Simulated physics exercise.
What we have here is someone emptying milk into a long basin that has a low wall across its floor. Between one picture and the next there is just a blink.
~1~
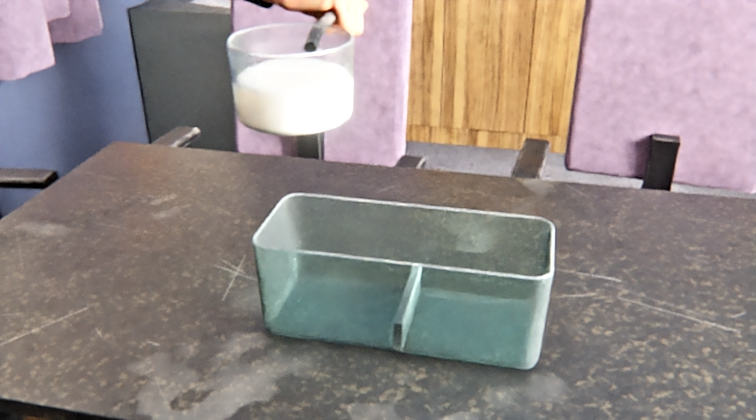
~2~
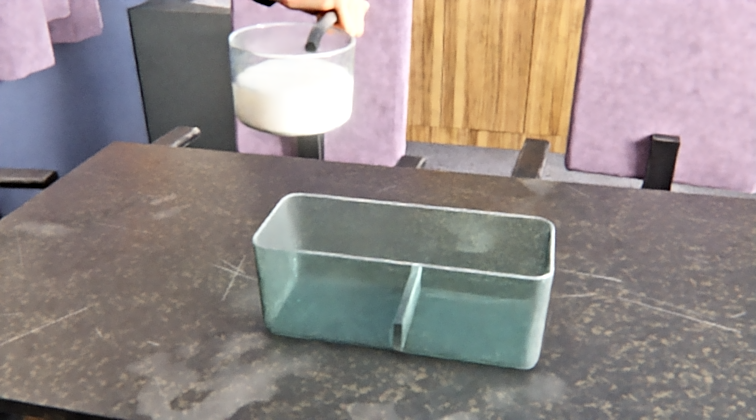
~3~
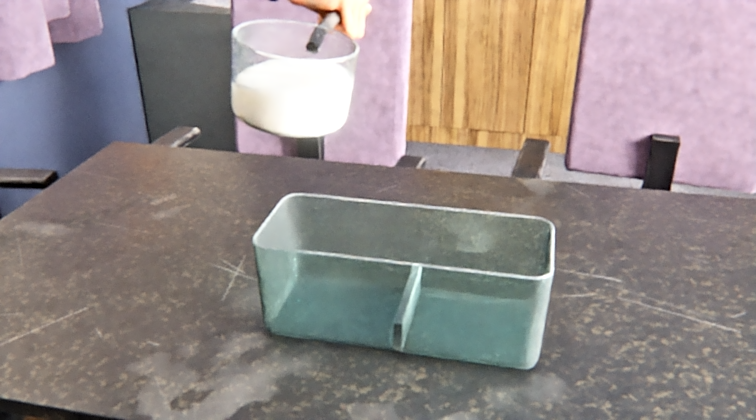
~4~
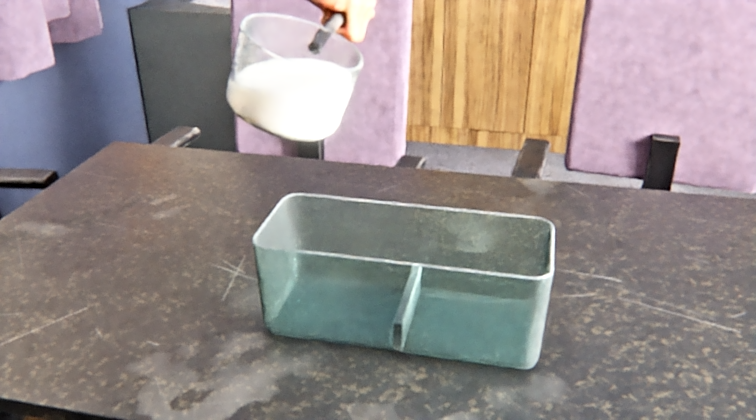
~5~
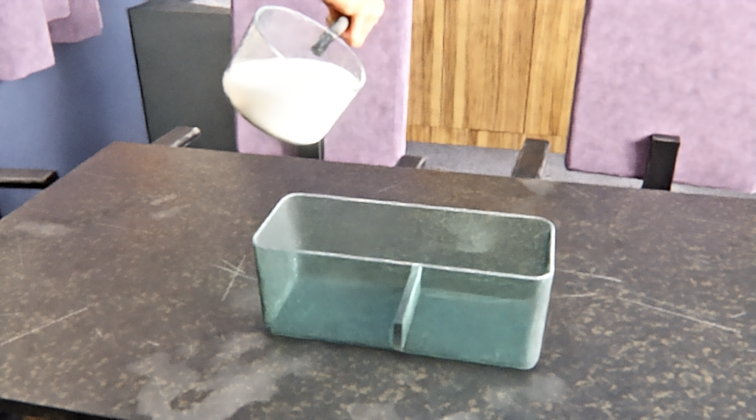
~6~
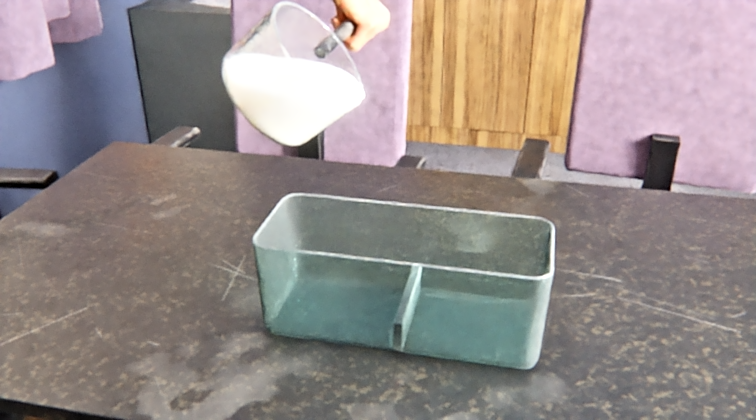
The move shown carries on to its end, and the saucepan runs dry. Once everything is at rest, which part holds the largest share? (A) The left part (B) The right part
Answer: A.
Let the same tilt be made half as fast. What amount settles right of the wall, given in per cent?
Roughly 45 in a hundred.
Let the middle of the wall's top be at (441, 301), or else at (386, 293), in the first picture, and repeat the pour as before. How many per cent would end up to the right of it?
In turn 20 and 55 in a hundred.
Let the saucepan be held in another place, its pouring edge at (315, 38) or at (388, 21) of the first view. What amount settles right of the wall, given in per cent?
In order, roughly 15 percent and 75 percent.
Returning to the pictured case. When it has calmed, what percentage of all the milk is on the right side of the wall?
That works out near 20 in every hundred.
A moment on, the tilt is 117° and 21 per cent is still to pour, 20 is left of the wall and 1 right of it.
Next, the tilt is 119° and 2 per cent is still to pour, 79 is left of the wall and 10 right of it.
Then the tilt is 119° and 0 per cent is still to pour, 76 is left of the wall and 16 right of it.
Later the tilt is 119° and 0 per cent is still to pour, 76 is left of the wall and 19 right of it.
At rest 76 per cent lies left of the wall, 19 right of it and 4 outside.
